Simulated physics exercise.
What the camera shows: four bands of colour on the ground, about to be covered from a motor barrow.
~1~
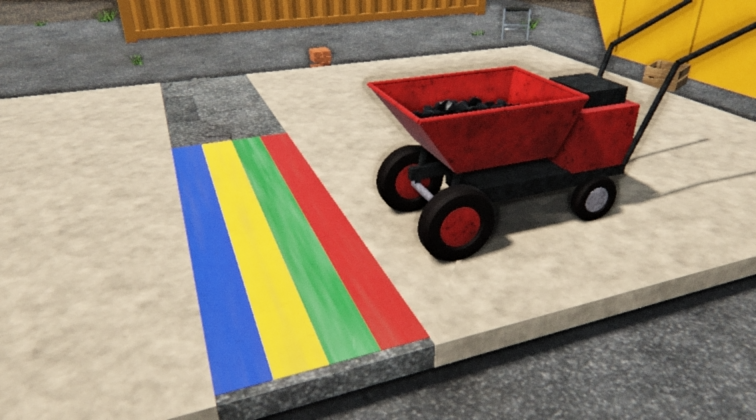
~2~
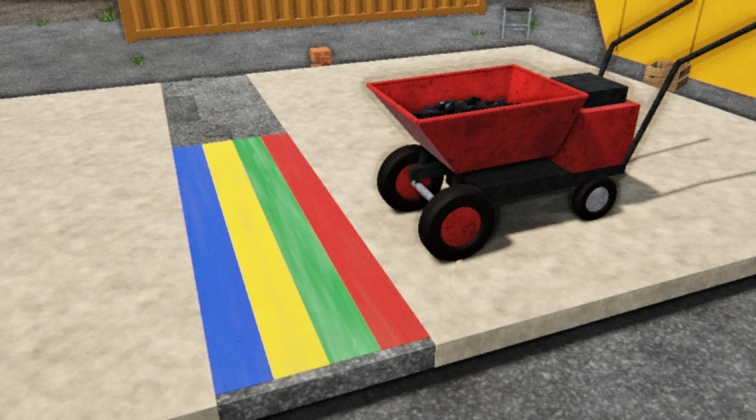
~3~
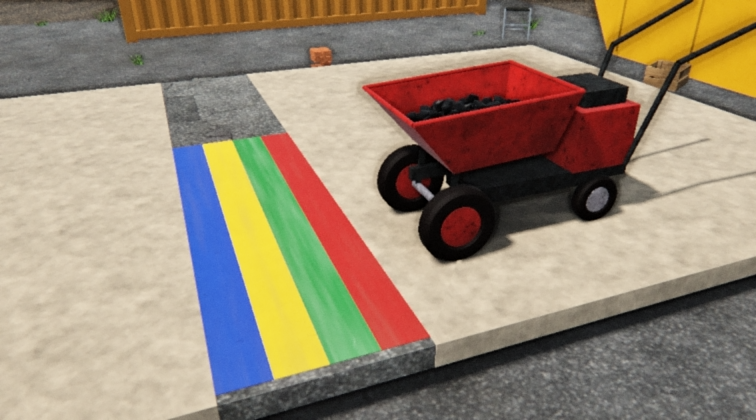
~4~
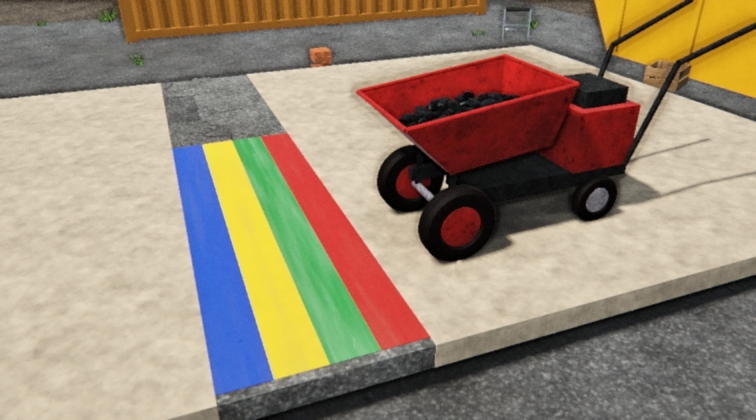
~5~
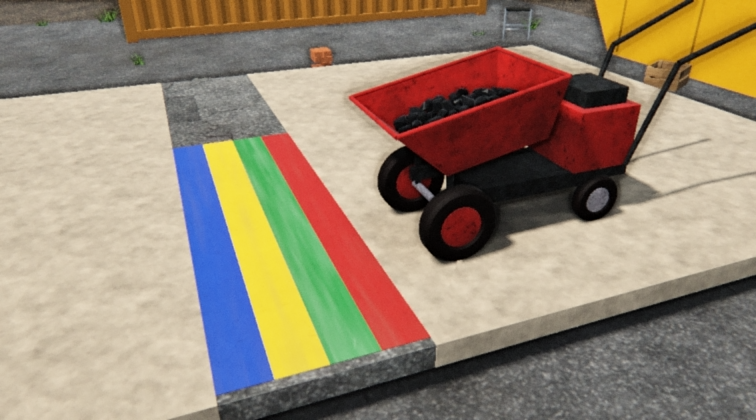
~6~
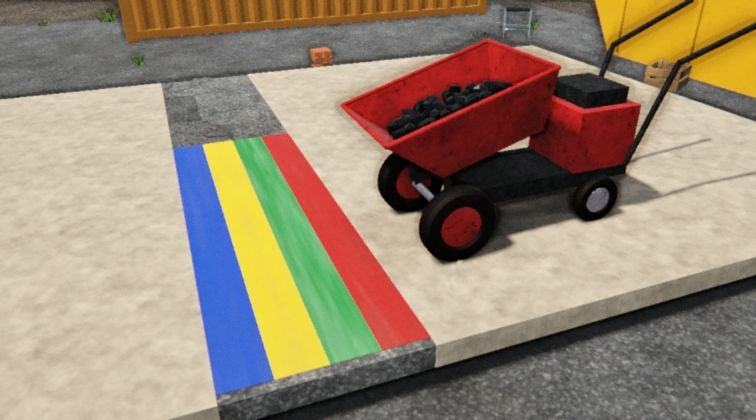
On a pale paved slab crossed by blue, yellow, green and red bands, a red motor barrow stands to the right with dark lumps in its level skip. The wheels stay still while the skip begins to tilt forward, its front lip lowering leftward and its back rising, until it slants clearly toward the bands.
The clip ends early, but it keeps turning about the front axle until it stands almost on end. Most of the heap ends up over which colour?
It ends up mostly over green.
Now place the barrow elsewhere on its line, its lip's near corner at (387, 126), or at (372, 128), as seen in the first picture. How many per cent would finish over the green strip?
About 10 %, then 0 %.
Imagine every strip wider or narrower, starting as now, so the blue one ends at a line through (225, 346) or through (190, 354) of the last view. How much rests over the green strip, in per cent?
Near 30 and then 40 in a hundred.
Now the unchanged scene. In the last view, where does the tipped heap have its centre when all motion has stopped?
About pixel (283, 255).
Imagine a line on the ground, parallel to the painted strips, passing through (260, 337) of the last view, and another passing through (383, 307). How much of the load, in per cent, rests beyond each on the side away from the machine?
Close to 10 and 80 per cent respectively.
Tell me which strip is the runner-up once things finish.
Rank two: The yellow one.
Soon, skip tipped steeply; all in the skip.
A while on, skip tipped right over; nearly all in the skip; a small part over the green strip.
Towards the end, skip tipped right over; about a third in the skip; a stray few over the red strip; about a third over the green strip; about a quarter over the yellow strip; a small part over the blue strip; a stray few off the paint.
Finally, skip tipped right over; about a quarter in the skip; a stray few over the red strip; about a third over the green strip; about a quarter over the yellow strip; a small part over the blue strip; a stray few off the paint.
